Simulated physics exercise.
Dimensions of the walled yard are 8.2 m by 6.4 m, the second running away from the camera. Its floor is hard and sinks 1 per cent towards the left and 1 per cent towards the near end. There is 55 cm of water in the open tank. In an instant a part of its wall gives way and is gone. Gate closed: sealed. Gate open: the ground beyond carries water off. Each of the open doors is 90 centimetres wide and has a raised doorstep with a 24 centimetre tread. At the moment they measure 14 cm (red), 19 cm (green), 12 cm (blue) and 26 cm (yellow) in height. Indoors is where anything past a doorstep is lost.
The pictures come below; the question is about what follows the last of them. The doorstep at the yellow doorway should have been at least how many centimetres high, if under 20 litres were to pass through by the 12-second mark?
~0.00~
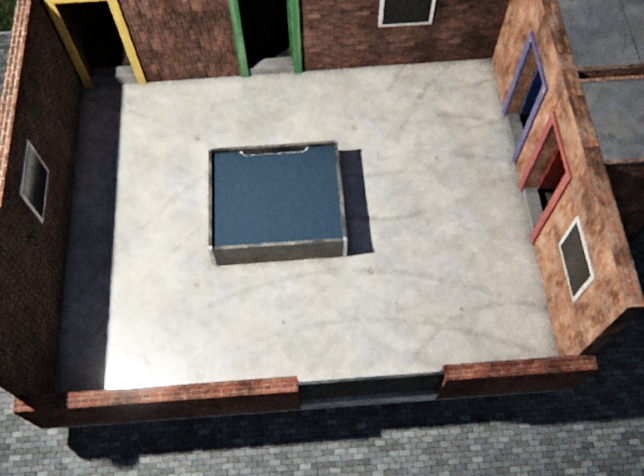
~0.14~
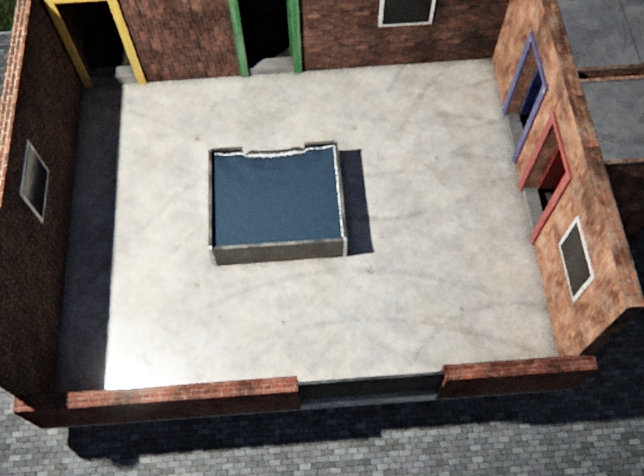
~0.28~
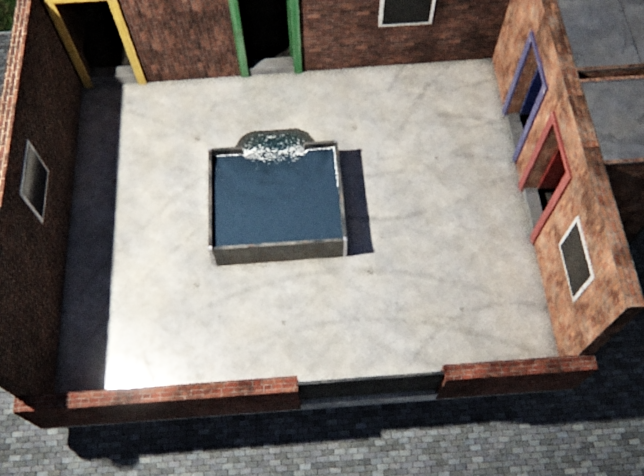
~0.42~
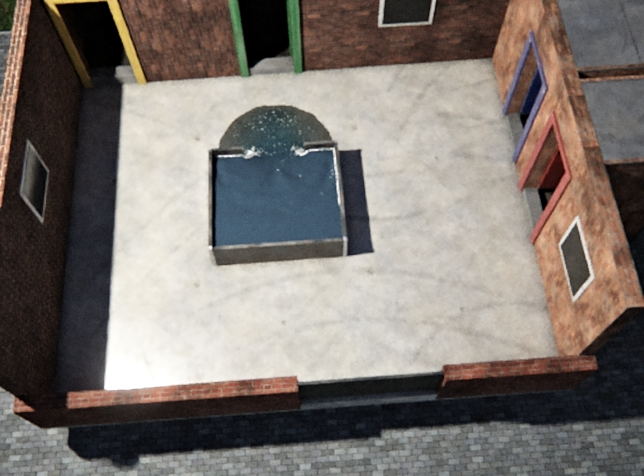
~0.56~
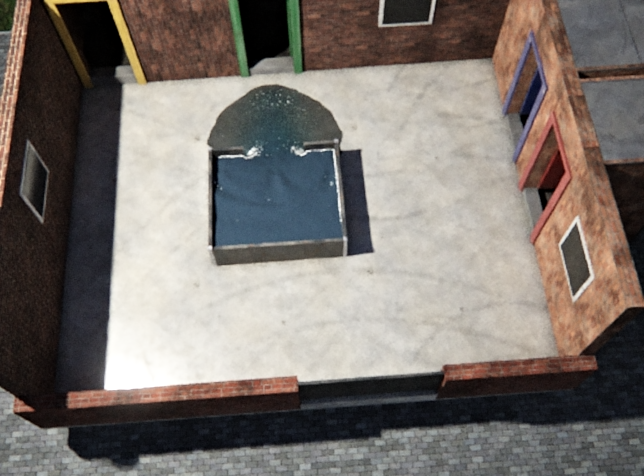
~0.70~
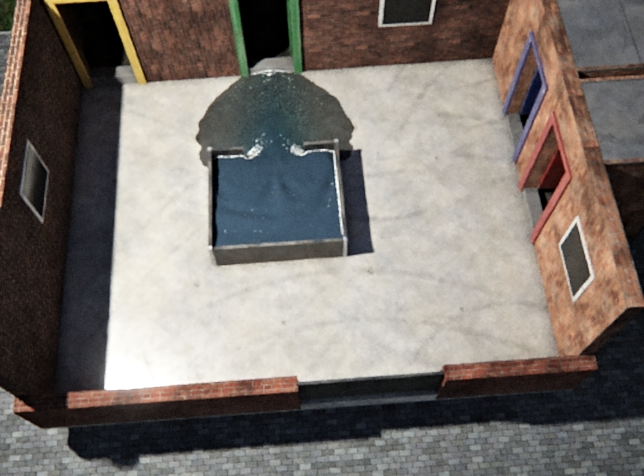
At least some 9.5 cm.
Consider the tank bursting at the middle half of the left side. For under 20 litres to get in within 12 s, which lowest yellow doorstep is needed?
A minimum of about 15 cm.
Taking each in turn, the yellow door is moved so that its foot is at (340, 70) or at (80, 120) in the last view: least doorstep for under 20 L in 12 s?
Minimums: Roughly 12.5 cm and 14.5 cm.
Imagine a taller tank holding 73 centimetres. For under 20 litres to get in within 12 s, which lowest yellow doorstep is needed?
Step height: Approx. 13.5 cm.
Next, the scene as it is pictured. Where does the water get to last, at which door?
Door: Red.
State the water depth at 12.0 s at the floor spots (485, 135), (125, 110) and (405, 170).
About 3, 6 and 2 cm respectively.
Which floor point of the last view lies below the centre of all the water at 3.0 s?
The water is centred around (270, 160) in the last picture's pixels.
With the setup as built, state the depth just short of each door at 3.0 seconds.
Depths in cm - red: 0, green: 22, blue: 0, yellow: 7.
After 1.4 s water covers 15 % of the floor, deepest (32 cm) near (268, 162); it has not reached the yellow door.
After 3.0 s water covers 25 % of the floor, deepest (22 cm) near (92, 90); 7 cm at the yellow door, 0 litres in over its 26 cm doorstep.
After 12.0 s water covers 95 % of the floor, deepest (12 cm) near (54, 408); 6 cm at the yellow door, 0 litres in over its 26 cm doorstep.
At the yellow door as built, the water arrived by 1.8 s and peaked near 12 cm at 5.2 s.
With a doorstep of 8.5 cm, 27 litres would have come in within the 12 s; with 11.5 cm, 10 litres. So under 20 litres takes about 9.5 cm.
